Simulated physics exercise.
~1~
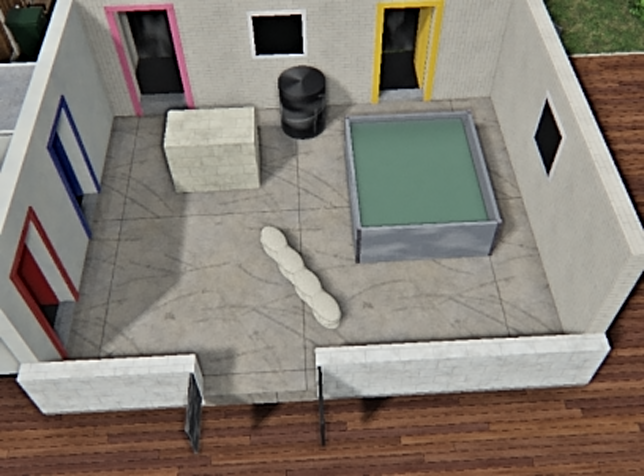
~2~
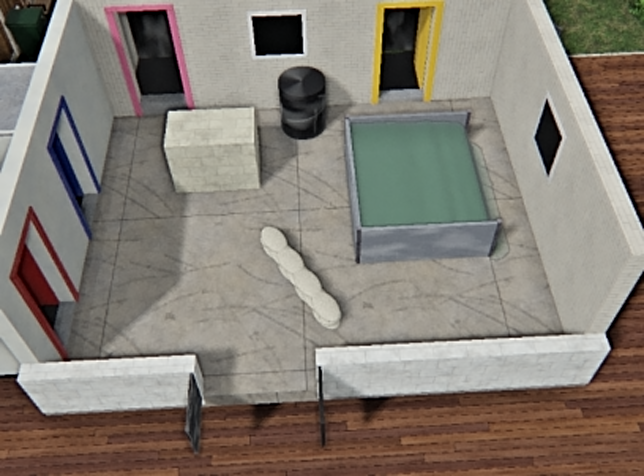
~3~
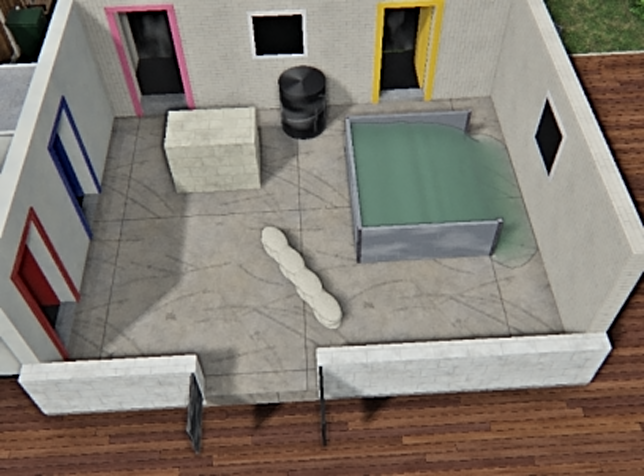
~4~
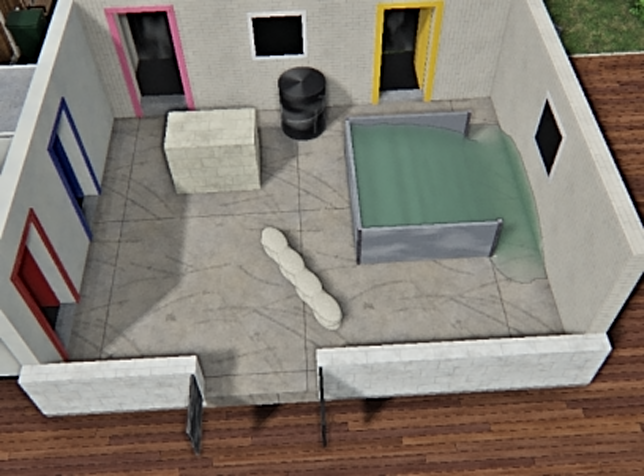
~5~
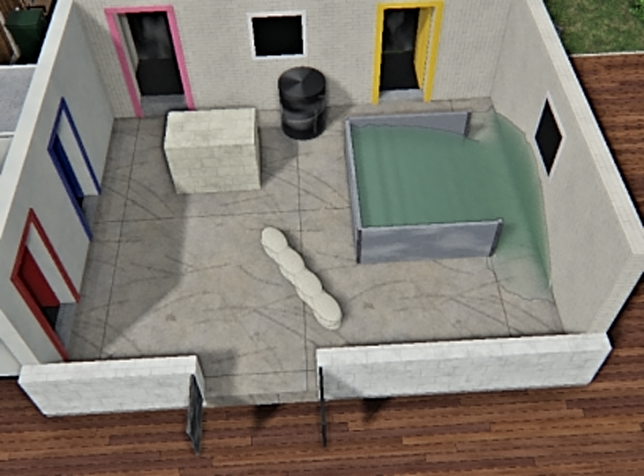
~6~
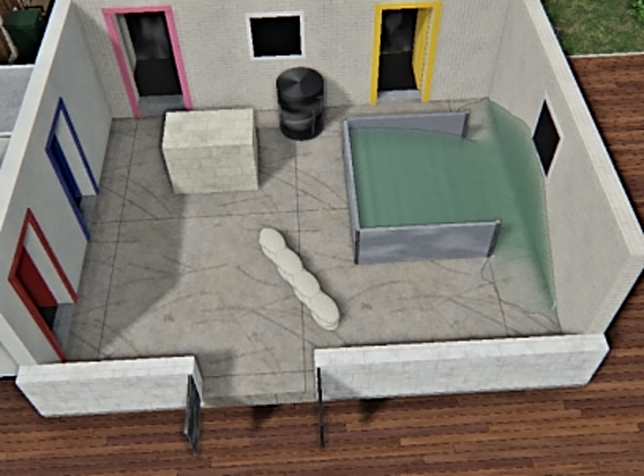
Green water pours out through the open right side of a grey-walled tank, spreads across the floor to the right-hand wall and climbs it beneath the dark window, while the camera stays still. The walled court is seen from high above, with wooden decking in front. Red and blue doorways stand left, pink and yellow behind, around a pale block, black barrel and lumpy white shape.
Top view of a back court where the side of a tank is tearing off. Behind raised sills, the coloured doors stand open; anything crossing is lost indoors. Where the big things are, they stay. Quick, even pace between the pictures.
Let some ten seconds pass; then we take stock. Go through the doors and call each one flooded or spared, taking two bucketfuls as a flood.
Yellow door: Flooded, pink door: Spared, red door: Flooded, blue door: Flooded.
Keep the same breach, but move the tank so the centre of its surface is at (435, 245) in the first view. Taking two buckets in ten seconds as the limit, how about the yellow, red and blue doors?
Results - yellow: Tops the limit; red: Tops the limit; blue: Doesn't reach it.
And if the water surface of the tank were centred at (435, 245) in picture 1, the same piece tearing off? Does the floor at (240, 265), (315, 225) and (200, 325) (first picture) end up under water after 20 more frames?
The first spot ends up left untouched, the second left untouched and the third sodden.
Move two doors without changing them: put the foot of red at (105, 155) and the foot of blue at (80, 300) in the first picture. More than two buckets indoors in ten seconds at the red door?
Result - red door exceeds the limit.
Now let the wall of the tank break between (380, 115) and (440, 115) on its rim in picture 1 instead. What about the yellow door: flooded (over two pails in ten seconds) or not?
Yellow exceeds the limit.
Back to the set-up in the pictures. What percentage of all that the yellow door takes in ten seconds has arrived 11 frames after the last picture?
Result: 10 % of the ten-second total.
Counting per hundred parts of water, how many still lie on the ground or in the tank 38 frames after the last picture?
Around 96 in a hundred.
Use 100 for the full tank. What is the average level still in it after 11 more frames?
That would be roughly 46 per cent.
A moment on, water covers 15 % of the floor; the yellow door wet at the sill, nothing in, the pink door not reached, the red door not reached, the blue door not reached.
Next, water covers 30 % of the floor; the yellow door under two buckets in, the pink door not reached, the red door not reached, the blue door not reached.
Then, water covers 60 % of the floor; the yellow door over two buckets in, the pink door wet at the sill, nothing in, the red door not reached, the blue door not reached.
Later, water covers 90 % of the floor; the yellow door over two buckets in, the pink door wet at the sill, nothing in, the red door over two buckets in, the blue door wet at the sill, nothing in.
In the end, water covers 95 % of the floor; the yellow door over two buckets in, the pink door wet at the sill, nothing in, the red door far over two buckets in, the blue door far over two buckets in.
